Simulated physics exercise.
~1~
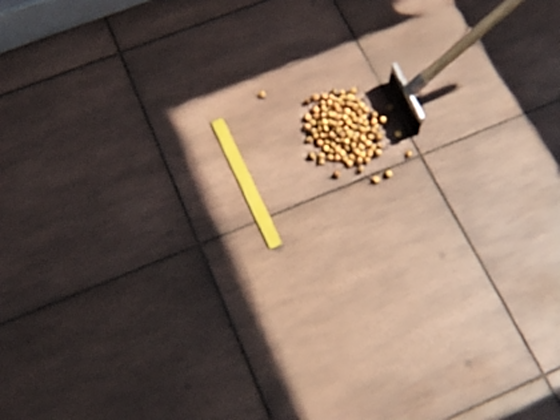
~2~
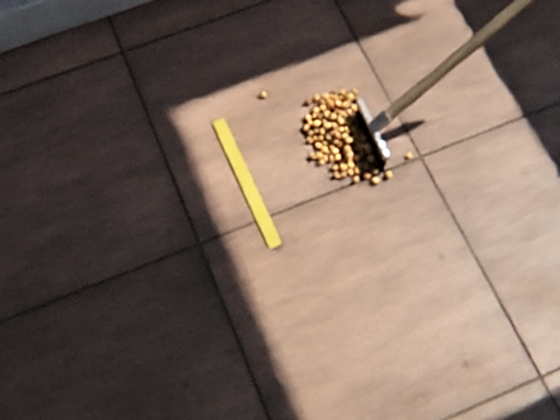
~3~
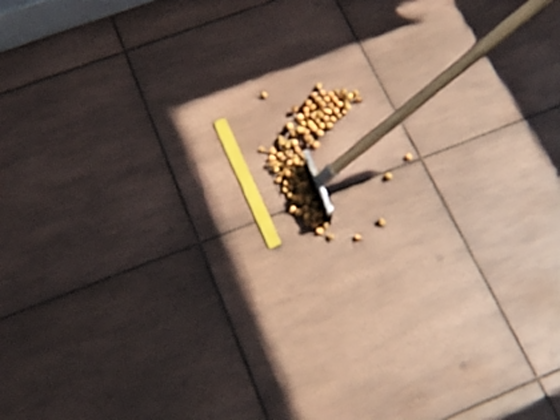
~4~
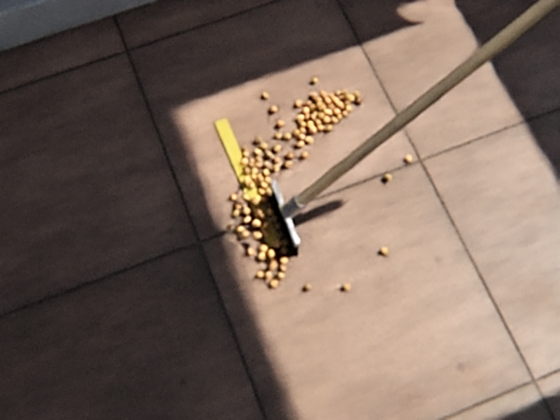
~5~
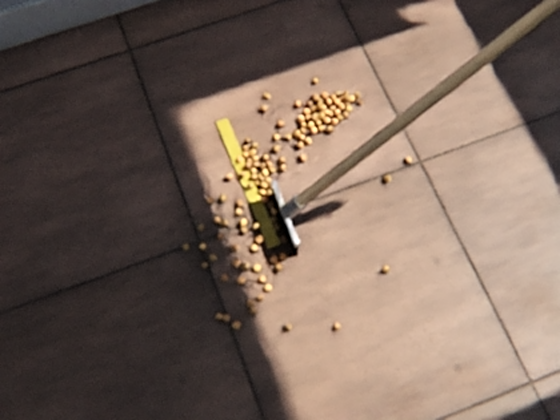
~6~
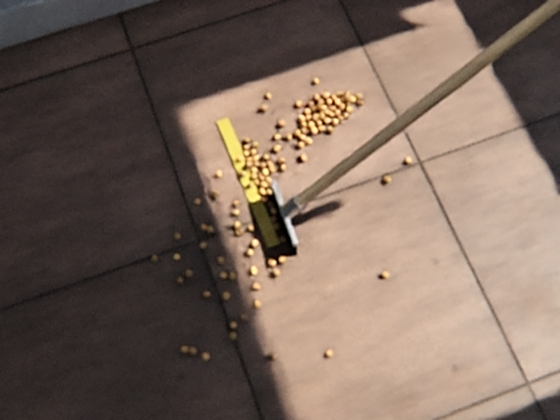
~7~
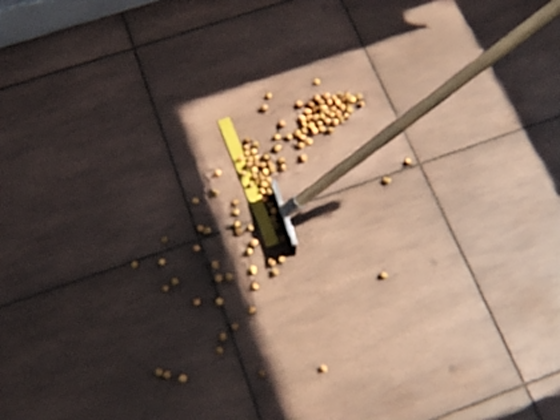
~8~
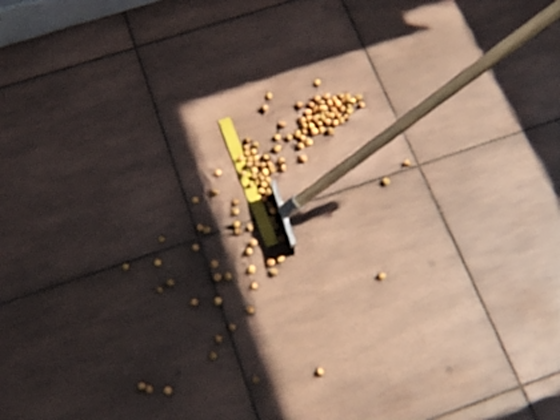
Squeegee pushing a pile of small round wooden beads across sunlit tiles, halting at a yellow strip as many scatter beyond it.
